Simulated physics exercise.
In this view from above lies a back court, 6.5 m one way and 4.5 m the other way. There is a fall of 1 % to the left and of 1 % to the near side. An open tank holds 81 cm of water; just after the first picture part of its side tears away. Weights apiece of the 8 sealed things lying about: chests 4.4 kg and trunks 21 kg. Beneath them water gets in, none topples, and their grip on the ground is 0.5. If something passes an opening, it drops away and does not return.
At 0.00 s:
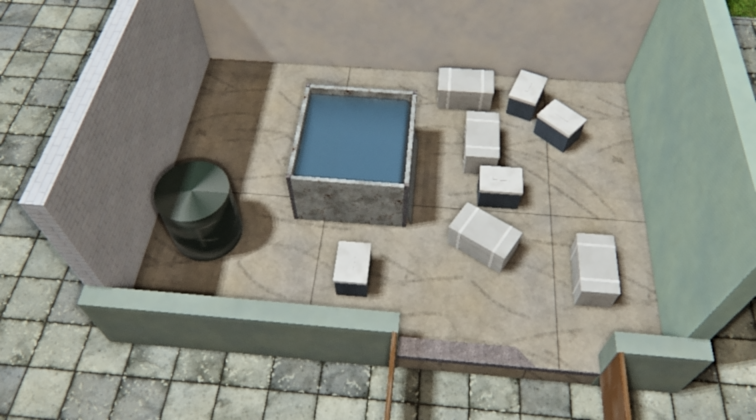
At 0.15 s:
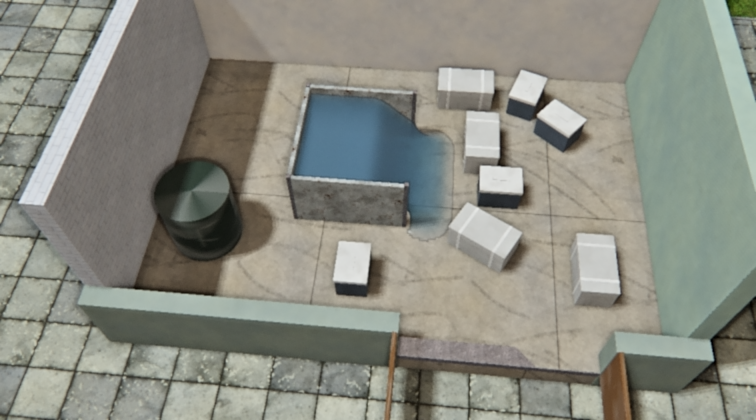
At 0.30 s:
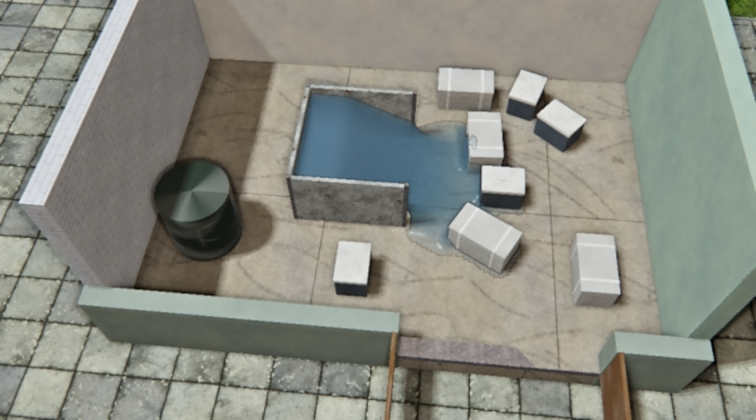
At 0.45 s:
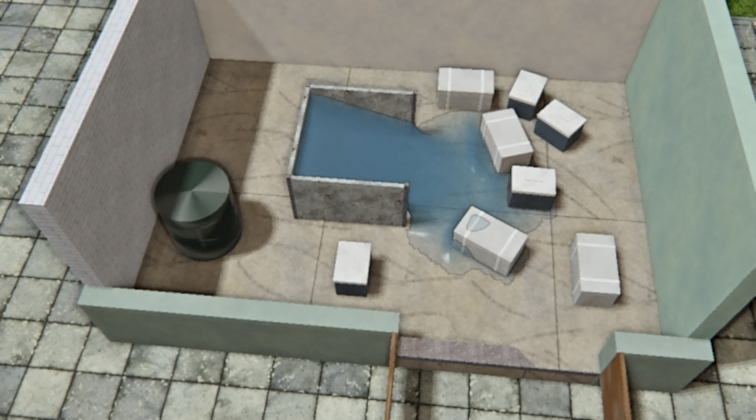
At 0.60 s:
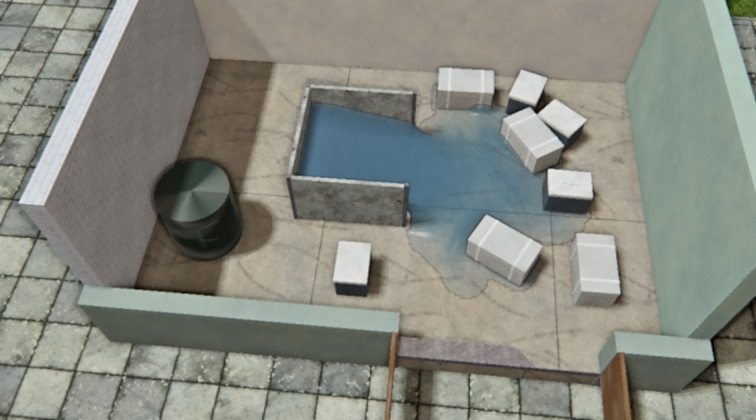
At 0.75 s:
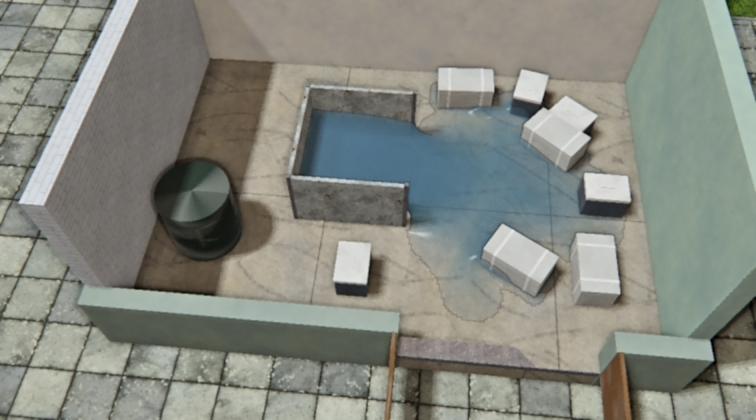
Water burst through the right side of an open tank in a walled court, spread across the paved floor, and pushed several pale chests and trunks to the right, some up against others.
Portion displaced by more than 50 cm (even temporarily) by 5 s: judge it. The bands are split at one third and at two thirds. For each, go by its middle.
It falls at two thirds or above.
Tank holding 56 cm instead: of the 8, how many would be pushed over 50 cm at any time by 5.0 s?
7.
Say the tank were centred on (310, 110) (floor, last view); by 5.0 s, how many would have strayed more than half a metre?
Count: 7.
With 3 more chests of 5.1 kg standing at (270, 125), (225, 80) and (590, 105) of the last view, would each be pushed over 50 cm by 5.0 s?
In that order: Less, less, over.
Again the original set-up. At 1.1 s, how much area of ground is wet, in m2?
Close to 12 m2, I'd say.
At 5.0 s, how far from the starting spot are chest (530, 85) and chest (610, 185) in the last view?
Net shifts, in order: 250 cm and 150 cm.
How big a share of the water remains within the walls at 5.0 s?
Still held: Near 82 %.
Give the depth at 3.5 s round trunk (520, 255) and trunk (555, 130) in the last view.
Depths: Near 6 cm, then near 14 cm.
After 1.1 s 5 of 8 are over 50 cm from their spots; 1 afloat.
After 2.2 s 6 of 8 are over 50 cm from their spots; 5 afloat.
After 3.5 s 7 of 8 are over 50 cm from their spots; 5 afloat.
After 5.0 s 6 of 8 are over 50 cm from their spots, and 7 have been at some point; 4 afloat.
